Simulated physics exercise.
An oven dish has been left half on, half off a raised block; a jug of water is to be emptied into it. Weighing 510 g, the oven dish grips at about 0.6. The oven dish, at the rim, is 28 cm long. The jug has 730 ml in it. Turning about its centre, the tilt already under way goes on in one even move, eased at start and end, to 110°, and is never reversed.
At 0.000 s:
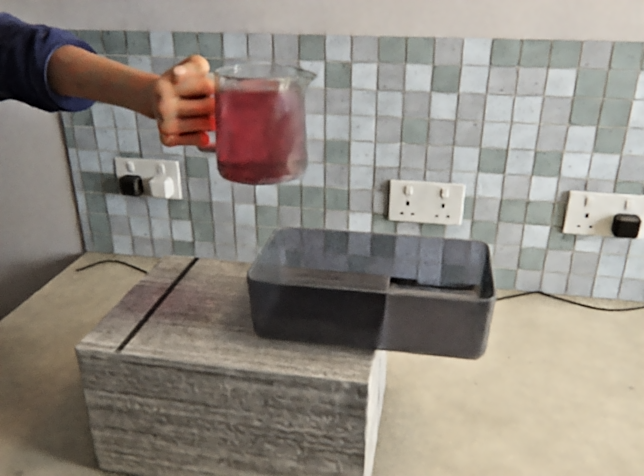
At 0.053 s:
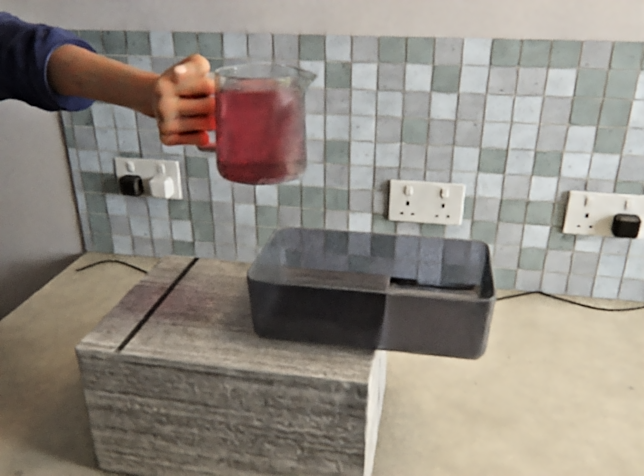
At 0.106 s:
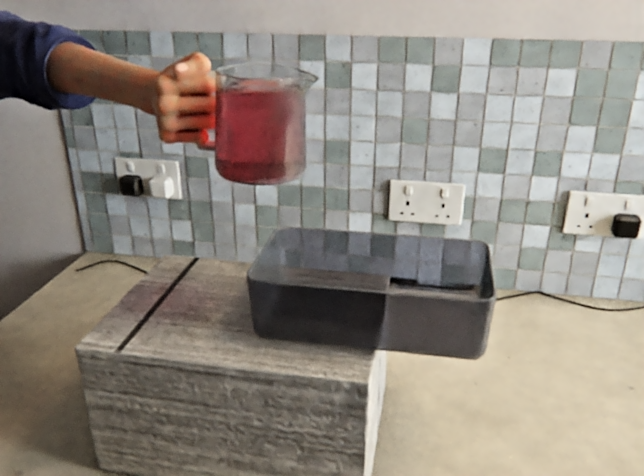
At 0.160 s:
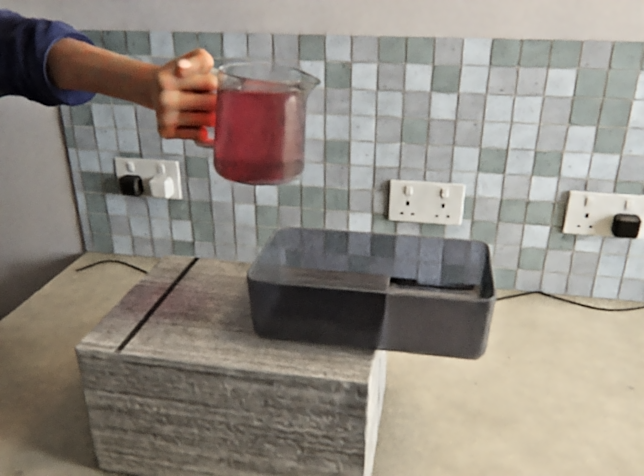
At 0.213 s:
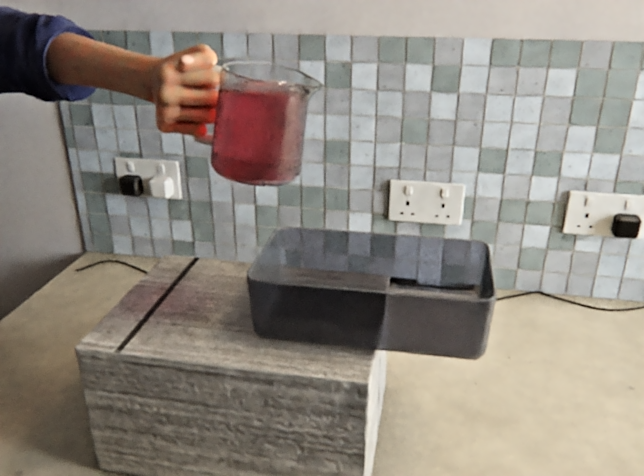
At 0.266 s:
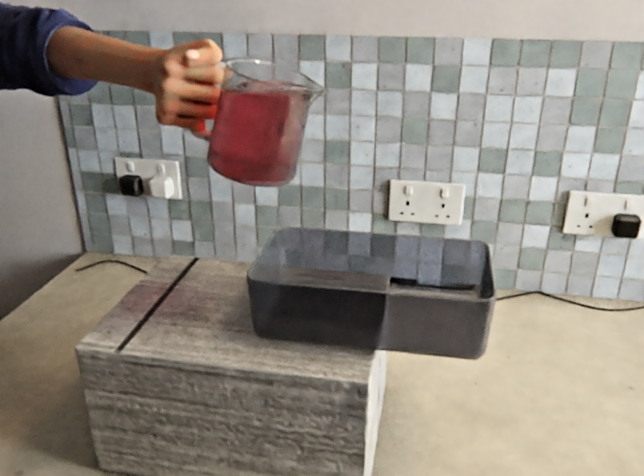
A hand in a dark blue sleeve reaches in from the upper left, holding a clear jug of red liquid above a worktop, seen from the front and slightly above. Below, a dark grey, see-through-looking dish rests partly on a grey, wood-grained block with a black stripe, before grey-green tiles and white sockets. The hand gradually tilts the jug slightly rightward, while the dish, block and camera stay still.
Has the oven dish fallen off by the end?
Yes.
After 0.68 s the tilt is 70° and 79 per cent is still to pour; the oven dish lies level with 4 per cent in it.
After 0.99 s the tilt is 104° and 25 per cent is still to pour; the oven dish leans 4° with 53 per cent in it.
After 1.31 s the tilt is 110° and 2 per cent is still to pour; the oven dish leans 37° with 89 per cent in it.
After 1.66 s the tilt is 110° and 0 per cent is still to pour; the oven dish leans 84° with 0 per cent in it.
In the end the oven dish leans 86° with 0 per cent in it.
